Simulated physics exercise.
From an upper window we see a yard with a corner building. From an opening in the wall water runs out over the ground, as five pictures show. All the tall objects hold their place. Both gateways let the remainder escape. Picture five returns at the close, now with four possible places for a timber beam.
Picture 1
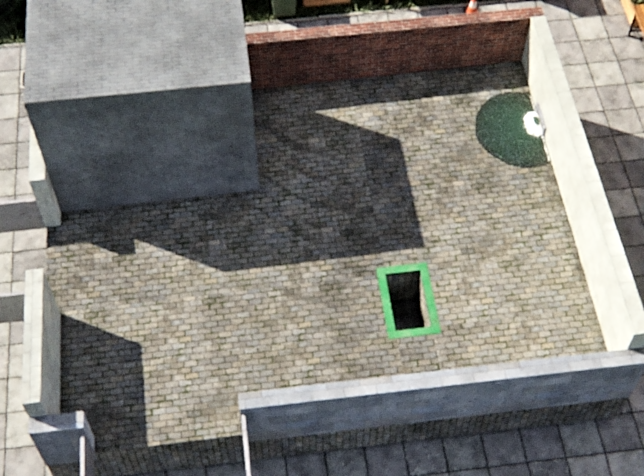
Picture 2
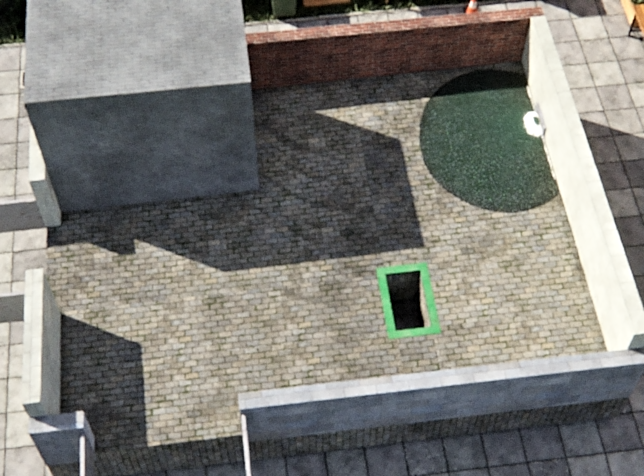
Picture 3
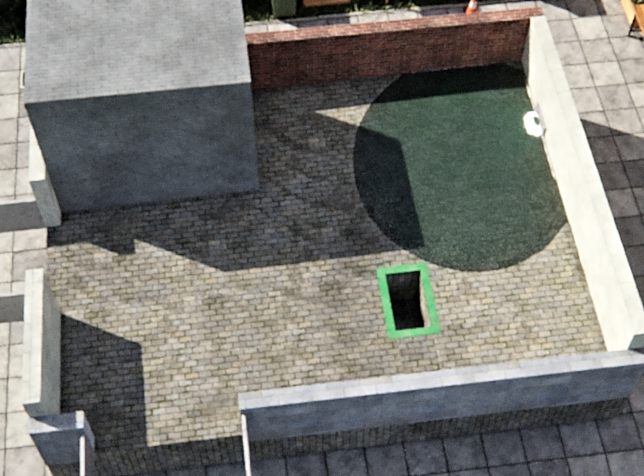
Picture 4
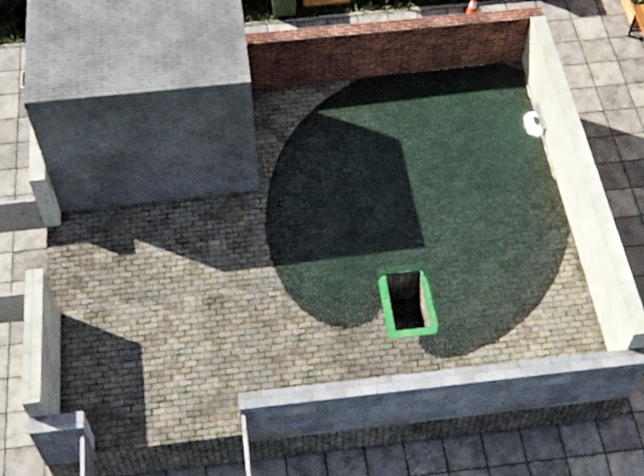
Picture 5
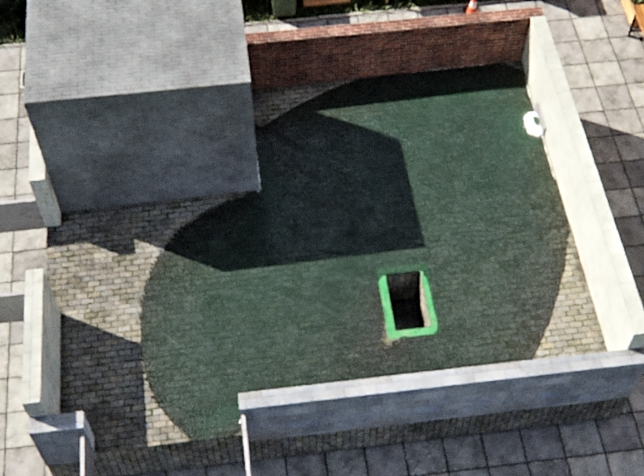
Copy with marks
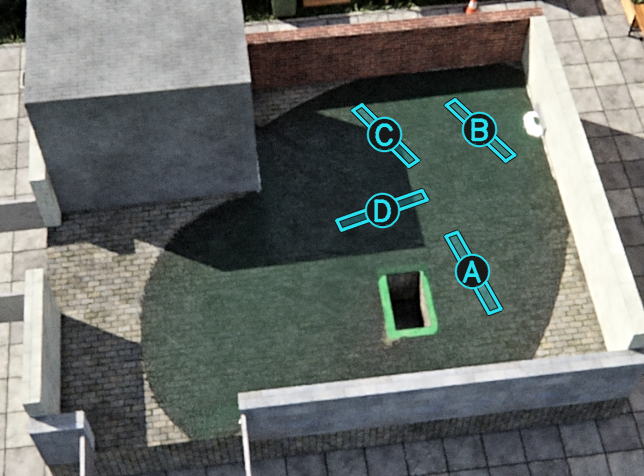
Dark green water spread out from a white outlet on the right wall of a paved yard, widening leftward past the shadows, reaching the green-rimmed pit and then surrounding it as it covered most of the ground.
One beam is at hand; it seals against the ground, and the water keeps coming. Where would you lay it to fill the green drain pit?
Place C.
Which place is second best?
D it is.
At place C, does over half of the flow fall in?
No.
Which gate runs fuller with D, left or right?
More leaves on the right.
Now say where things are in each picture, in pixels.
The first frame shows outfall at (541, 120); green drain pit at (408, 300); open gate at (168, 428); open gate at (61, 268); front seen at (494, 151), 3 % of the ground wet; green drain pit still dry.
The second frame shows front seen at (470, 202), 12 % of the ground wet; green drain pit still dry.
The third frame shows front seen at (369, 207), 26 % of the ground wet; green drain pit still dry.
The fourth frame shows front seen at (293, 288), 46 % of the ground wet; green drain pit taking water.
The fifth frame shows front seen at (169, 385), 72 % of the ground wet; green drain pit taking water.
On the marked copy, A from (451, 234) to (495, 311); B from (450, 102) to (510, 158); C from (357, 107) to (413, 163); D from (339, 225) to (424, 195).
With A, about 12 % of the stream goes into the green drain pit, about 88 % out by the gates.
With B, about 13 % of the stream goes into the green drain pit, about 87 % out by the gates.
With C, about 38 % of the stream goes into the green drain pit, about 62 % out by the gates.
With D, about 24 % of the stream goes into the green drain pit, about 76 % out by the gates.
